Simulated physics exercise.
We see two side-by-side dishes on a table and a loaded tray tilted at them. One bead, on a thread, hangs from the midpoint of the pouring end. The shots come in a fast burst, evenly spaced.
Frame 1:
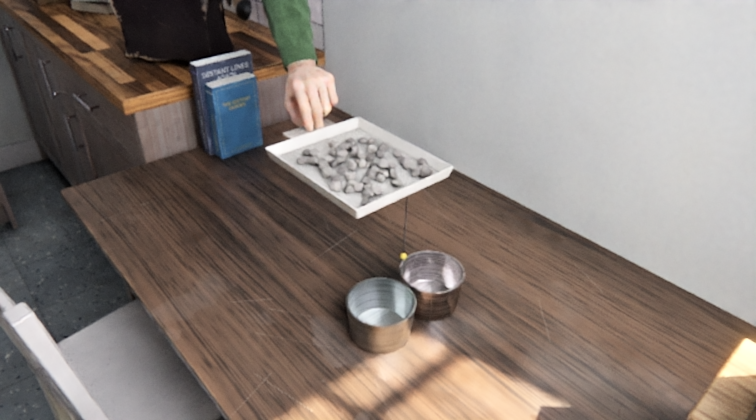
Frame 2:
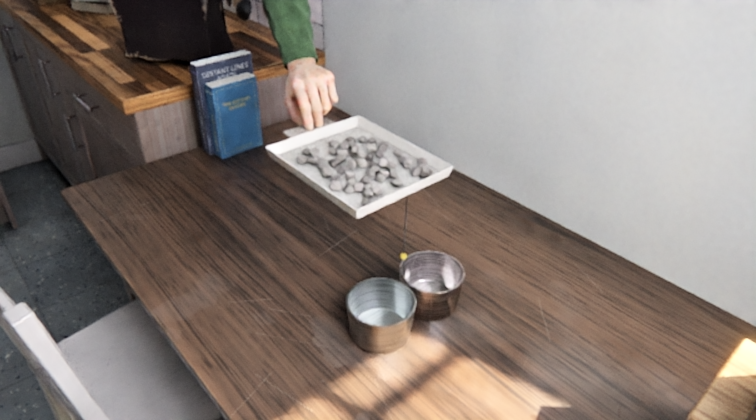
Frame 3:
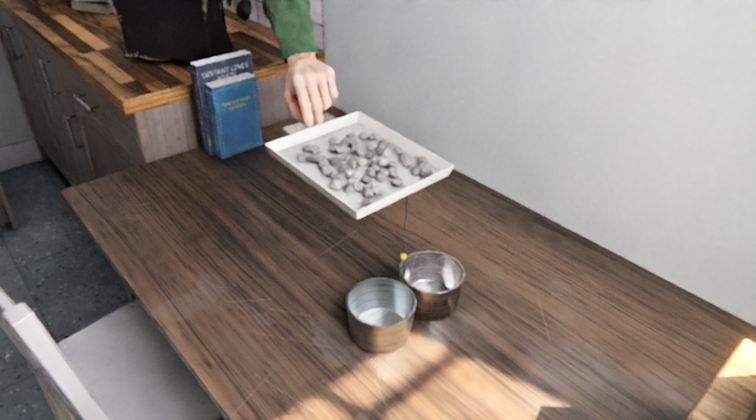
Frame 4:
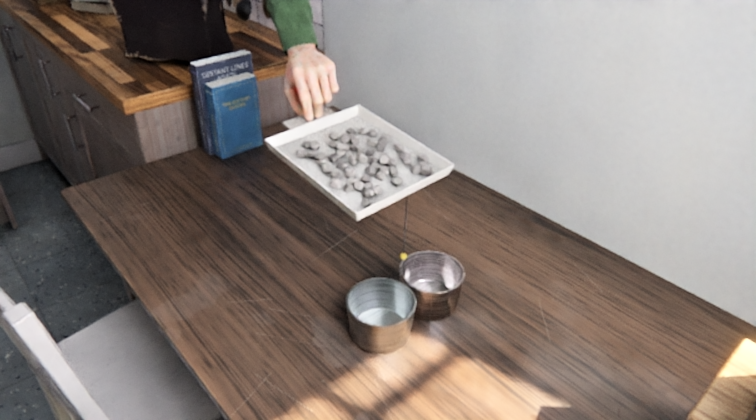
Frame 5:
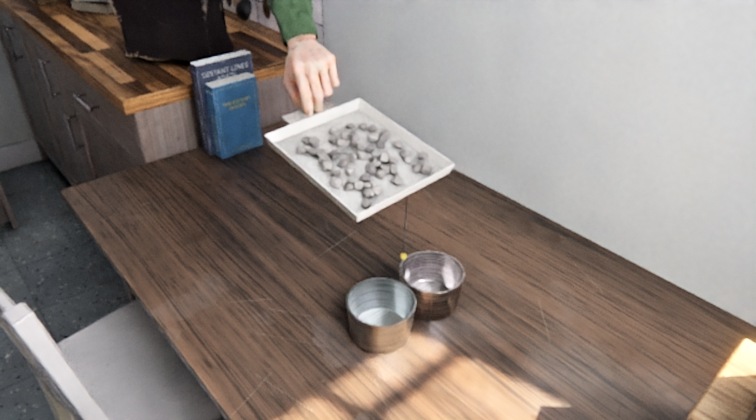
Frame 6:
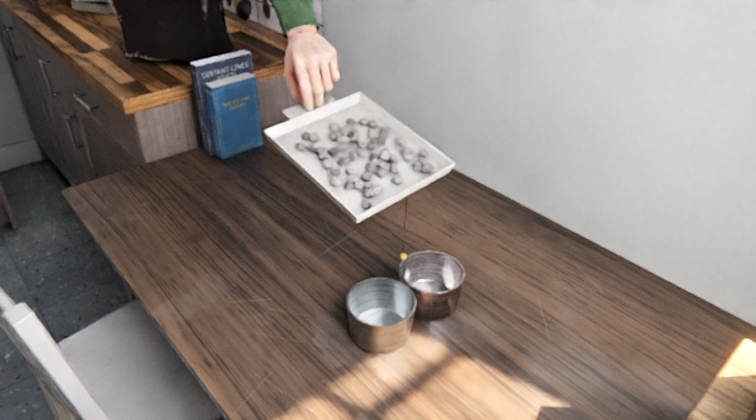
A hand in a green sleeve slowly raised the back of a white tray of gray gravel above two metal bowls on a wooden table, and its front edge dipped slightly toward the left corner.
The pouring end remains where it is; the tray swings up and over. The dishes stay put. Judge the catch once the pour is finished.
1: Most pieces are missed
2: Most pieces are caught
2, most pieces are caught.
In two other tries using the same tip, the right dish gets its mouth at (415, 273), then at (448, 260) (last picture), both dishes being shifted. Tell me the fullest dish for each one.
In the first try it's the one on the left, and in the second it's the one on the left.
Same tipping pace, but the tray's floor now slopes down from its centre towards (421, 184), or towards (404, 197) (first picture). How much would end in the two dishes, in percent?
First case around 50 per cent, second case 80 per cent.
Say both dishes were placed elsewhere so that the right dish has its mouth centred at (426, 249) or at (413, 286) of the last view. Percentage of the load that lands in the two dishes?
40 %, 60 %.
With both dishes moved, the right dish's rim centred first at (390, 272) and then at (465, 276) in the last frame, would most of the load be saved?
So that's a greater portion the first time round, a lesser portion the second.
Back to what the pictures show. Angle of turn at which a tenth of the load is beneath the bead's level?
My estimate is some 85 degrees.
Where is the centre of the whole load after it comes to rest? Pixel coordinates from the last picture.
Centre at rest, last view: Approx. (377, 326).
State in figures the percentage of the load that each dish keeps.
Per hundred pieces: Left dish roughly 80, right dish roughly 10.
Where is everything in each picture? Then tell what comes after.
In the first frame, corners of the pouring end at (357, 207) and (449, 166), level; middle of the load at (362, 164), bits of gravel; left dish at (403, 332); right dish at (454, 299); bead on its thread at (403, 256).
In the second frame, corners of the pouring end at (357, 208) and (449, 166), level; middle of the load at (362, 163).
In the third frame, corners of the pouring end at (357, 209) and (449, 165), tipped barely, lowest at the left corner; middle of the load at (362, 161).
In the fourth frame, corners of the pouring end at (357, 210) and (450, 164), tipped a little, lowest at the left corner; middle of the load at (362, 159).
In the fifth frame, corners of the pouring end at (358, 212) and (450, 164), tipped a little, lowest at the left corner; middle of the load at (362, 156).
In the sixth frame, corners of the pouring end at (358, 214) and (451, 163), tipped a little, lowest at the left corner; middle of the load at (362, 153); left dish at (403, 332); right dish at (454, 299).
Soon after the last picture, tray tipped steeply; all on the tray.
A little later, tray tipped right over; about two thirds on the tray; a small part in the left dish; a stray few in the right dish; about a quarter in the air.
Later still, tray tipped past a quarter turn; most in the left dish; a small part in the right dish; a small part outside both.
At rest, tray tipped past a quarter turn; most in the left dish; a small part in the right dish; a small part outside both.
